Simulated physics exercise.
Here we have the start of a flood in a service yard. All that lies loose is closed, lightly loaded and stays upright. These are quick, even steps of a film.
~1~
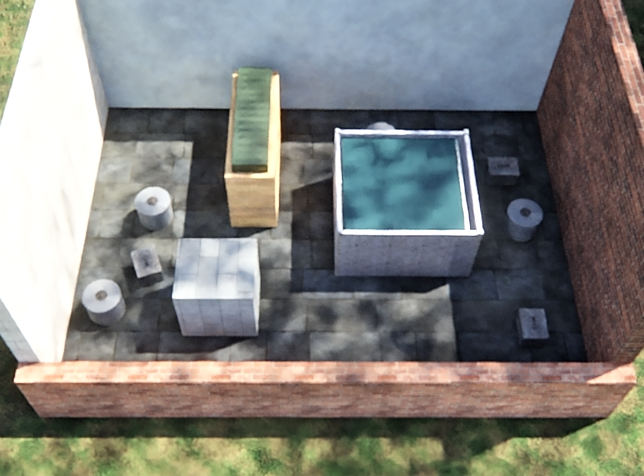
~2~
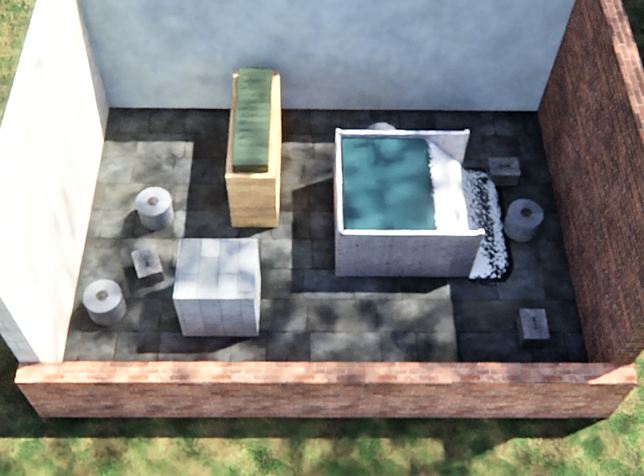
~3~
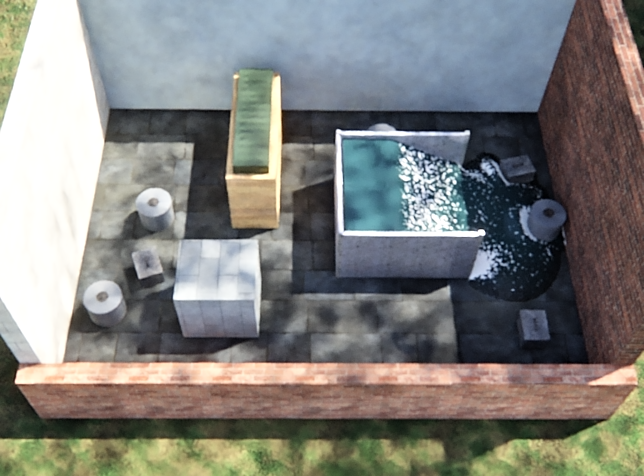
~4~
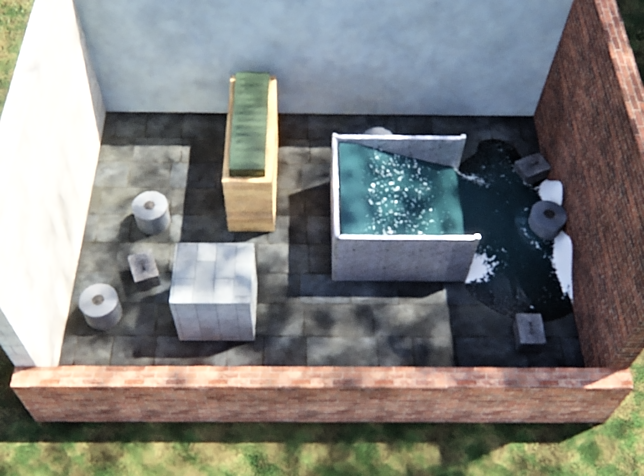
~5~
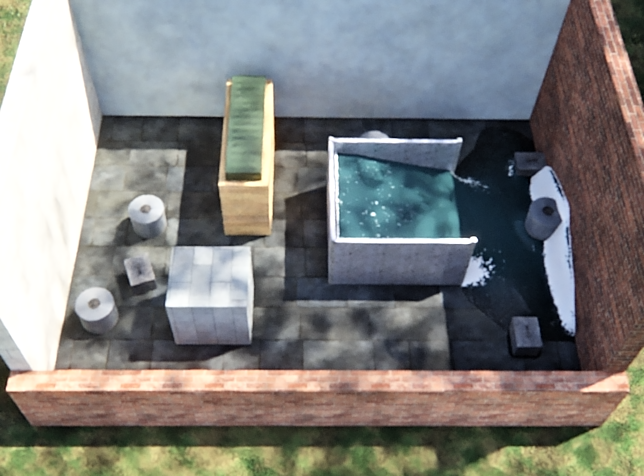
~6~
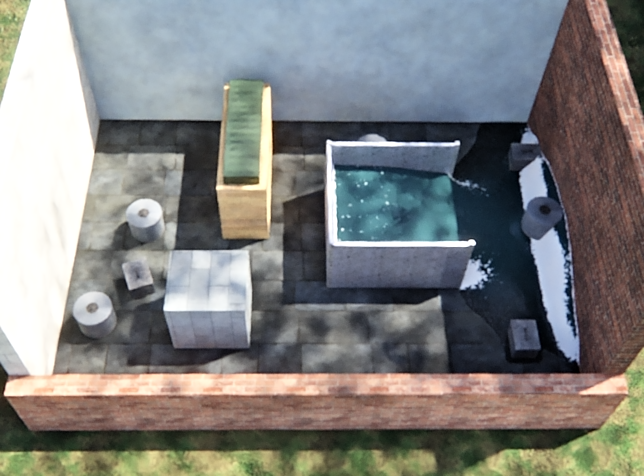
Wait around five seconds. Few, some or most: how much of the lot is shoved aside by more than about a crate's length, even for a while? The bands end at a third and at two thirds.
It is between one and two thirds.
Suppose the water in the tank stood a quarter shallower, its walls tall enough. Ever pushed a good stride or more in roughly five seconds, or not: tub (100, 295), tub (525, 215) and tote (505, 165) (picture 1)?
As listed: Never so far, swept aside, that far or more.
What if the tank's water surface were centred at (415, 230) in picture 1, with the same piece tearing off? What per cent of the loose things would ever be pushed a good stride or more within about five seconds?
About 90 per cent.
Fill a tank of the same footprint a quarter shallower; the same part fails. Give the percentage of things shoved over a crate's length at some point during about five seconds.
Some 60 per cent.
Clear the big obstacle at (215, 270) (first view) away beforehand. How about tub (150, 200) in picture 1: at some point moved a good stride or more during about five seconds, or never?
For that one: Short of that.
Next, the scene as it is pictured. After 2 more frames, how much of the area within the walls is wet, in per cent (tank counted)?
I make it 25 per cent.
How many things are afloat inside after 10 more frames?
I count 1.
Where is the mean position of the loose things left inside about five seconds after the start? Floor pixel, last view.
At about (200, 276).
A moment on, 1 of 7 are well off their spots; 1 afloat.
Next, 4 of 7 are well off their spots; 1 afloat.
Later, 4 of 7 are well off their spots; 3 afloat.
In the end, 4 of 7 are well off their spots, and 4 have been at some point; 6 afloat.
